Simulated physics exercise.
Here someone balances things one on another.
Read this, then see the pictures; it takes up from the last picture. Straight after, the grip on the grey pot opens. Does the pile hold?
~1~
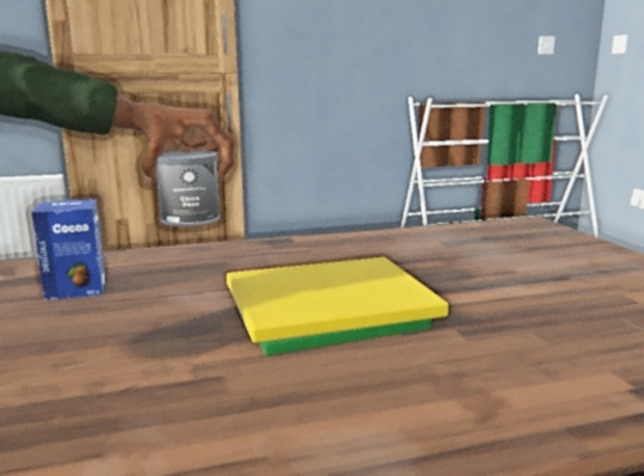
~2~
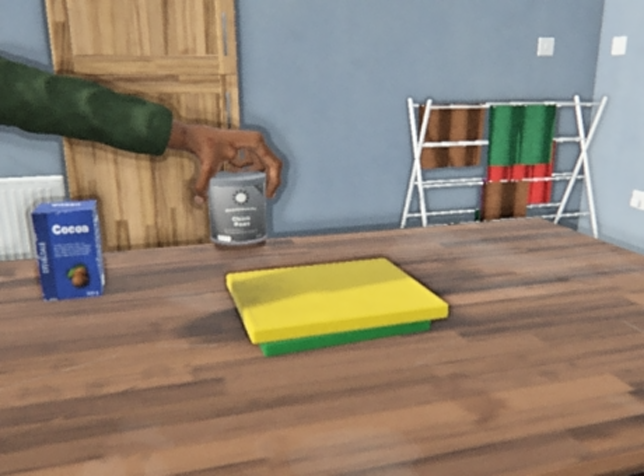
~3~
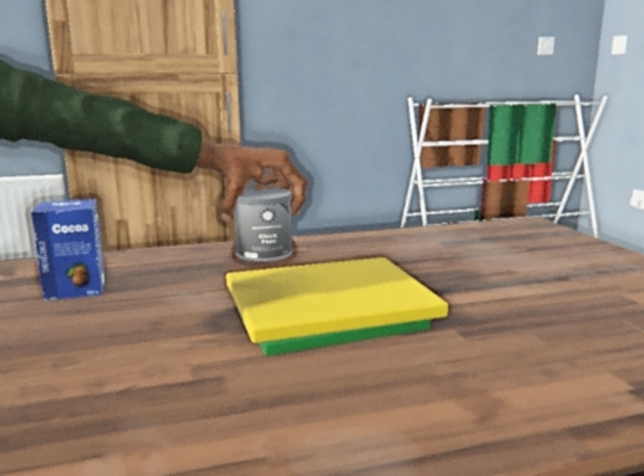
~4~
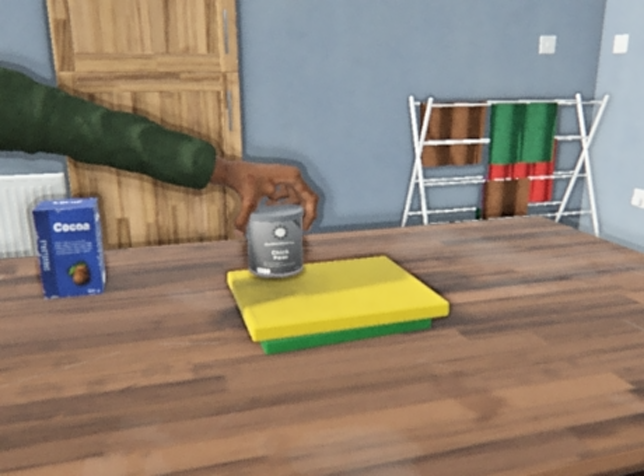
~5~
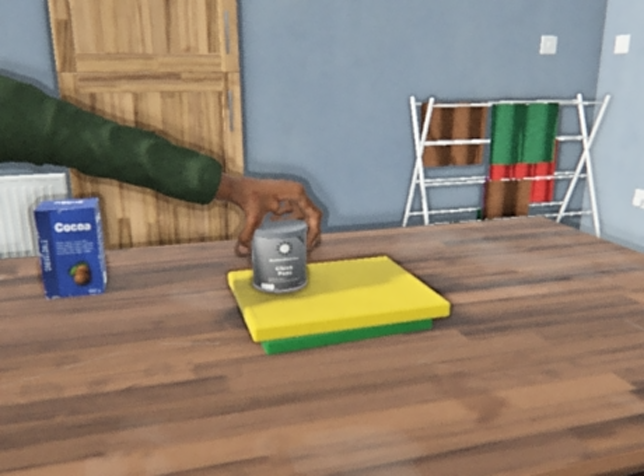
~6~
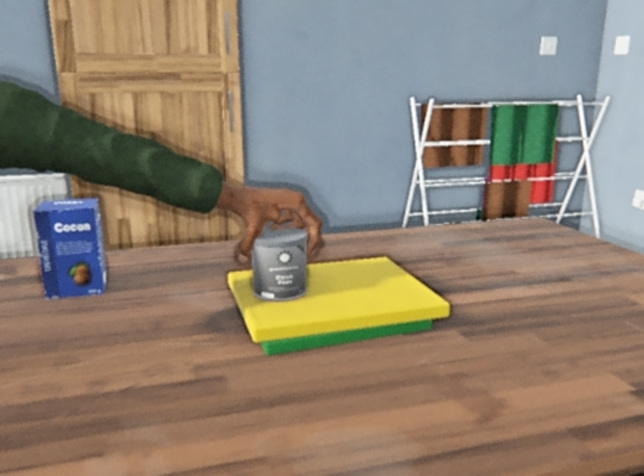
Safe.
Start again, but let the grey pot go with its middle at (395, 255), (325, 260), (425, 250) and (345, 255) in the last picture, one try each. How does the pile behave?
Well, the first time it stays intact, the second time it stays intact, the third time it tips over, and the fourth time it stays intact.
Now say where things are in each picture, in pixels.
The first frame shows still above its spot; grey pot (188, 188); yellow tray (330, 293).
The second frame shows still above its spot; grey pot (237, 206).
The third frame shows still above its spot; grey pot (264, 224); blue carton (71, 248).
The fourth frame shows still above its spot; grey pot (275, 239); yellow tray (330, 292).
The fifth frame shows still above its spot; grey pot (279, 255).
The sixth frame shows set down, still held; grey pot (279, 264); blue carton (73, 247).
Then, 0.60 s on from there, no change.
Then, 1.50 s on from there, grey pot resting near (279, 264).
In the end, all 4 unmoved. At the end, from the last picture's camera, grey pot near (279, 264). The pile holds.
